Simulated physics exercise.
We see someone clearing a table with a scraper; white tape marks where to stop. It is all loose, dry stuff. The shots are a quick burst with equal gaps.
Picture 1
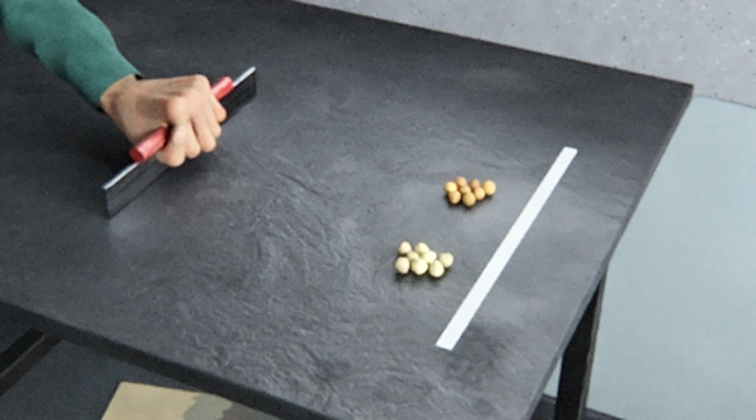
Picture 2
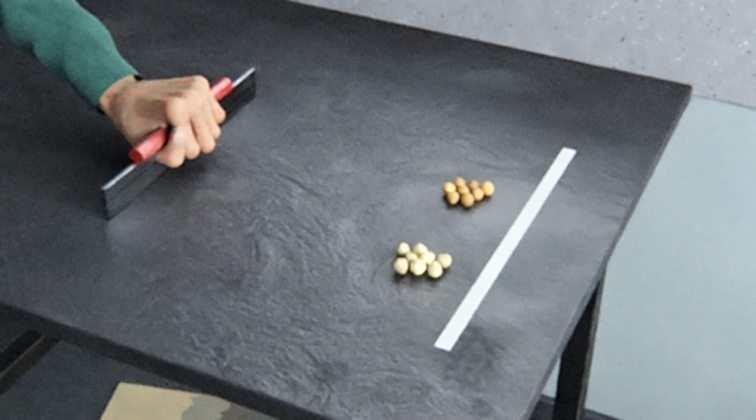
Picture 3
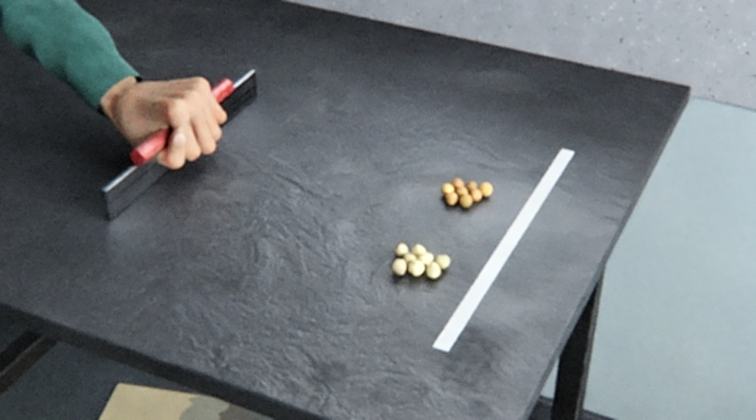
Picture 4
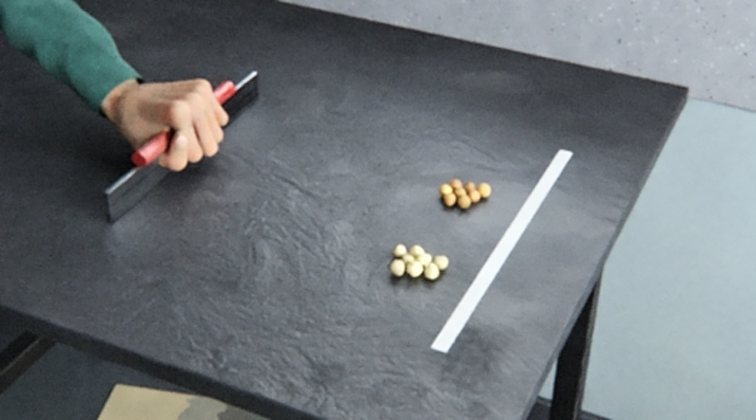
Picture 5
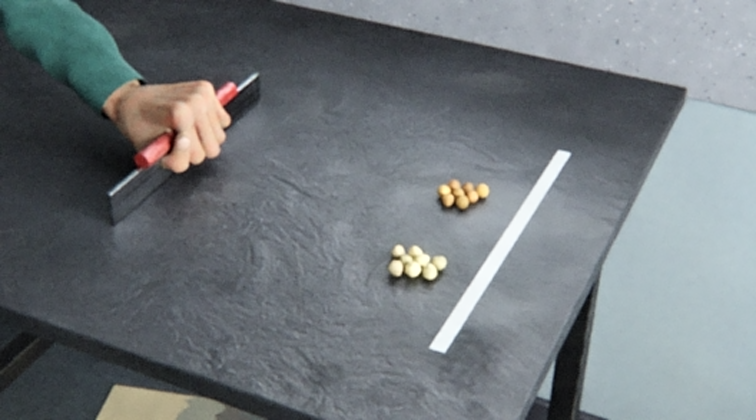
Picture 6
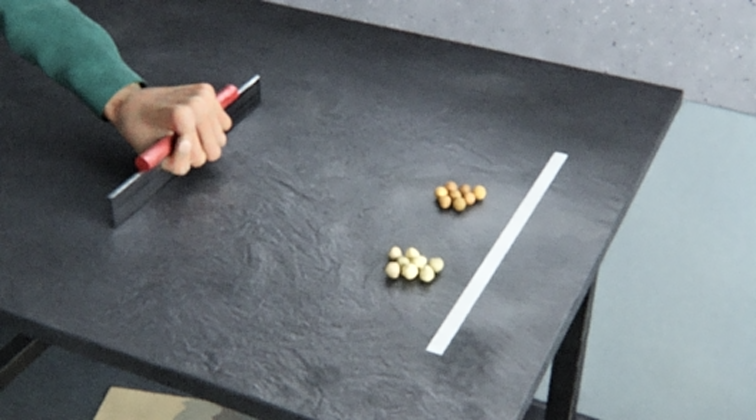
On a dark tabletop, a hand holding a red-handled scraper barely moves, with two small piles of round pieces lying near white tape.
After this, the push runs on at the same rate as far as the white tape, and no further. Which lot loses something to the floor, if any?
Front lot: It all stops short of the edge. Back lot: It all stops short of the edge.
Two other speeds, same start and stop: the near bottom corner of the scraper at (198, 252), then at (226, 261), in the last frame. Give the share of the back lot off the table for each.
In turn 100 and 100 in a hundred.
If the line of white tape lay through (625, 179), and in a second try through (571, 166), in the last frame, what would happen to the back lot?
First it partly drops off, then it stays on top.
Then, 2.17 s past the last view, scraper still moving, near (345, 172); front lot all on the table, its front near (435, 265); back lot all on the table, its front near (479, 193).
Then, 4.35 s past the last view, scraper stopped at the white tape; front lot all on the table, its front near (517, 297); back lot all on the table, its front near (559, 205).
Then, 4.63 s past the last view, scraper stopped at the white tape; front lot all on the table, its front near (517, 298); back lot all on the table, its front near (572, 208).
Finally, scraper stopped at the white tape; front lot all on the table, its front near (517, 298); back lot all on the table, its front near (573, 208).
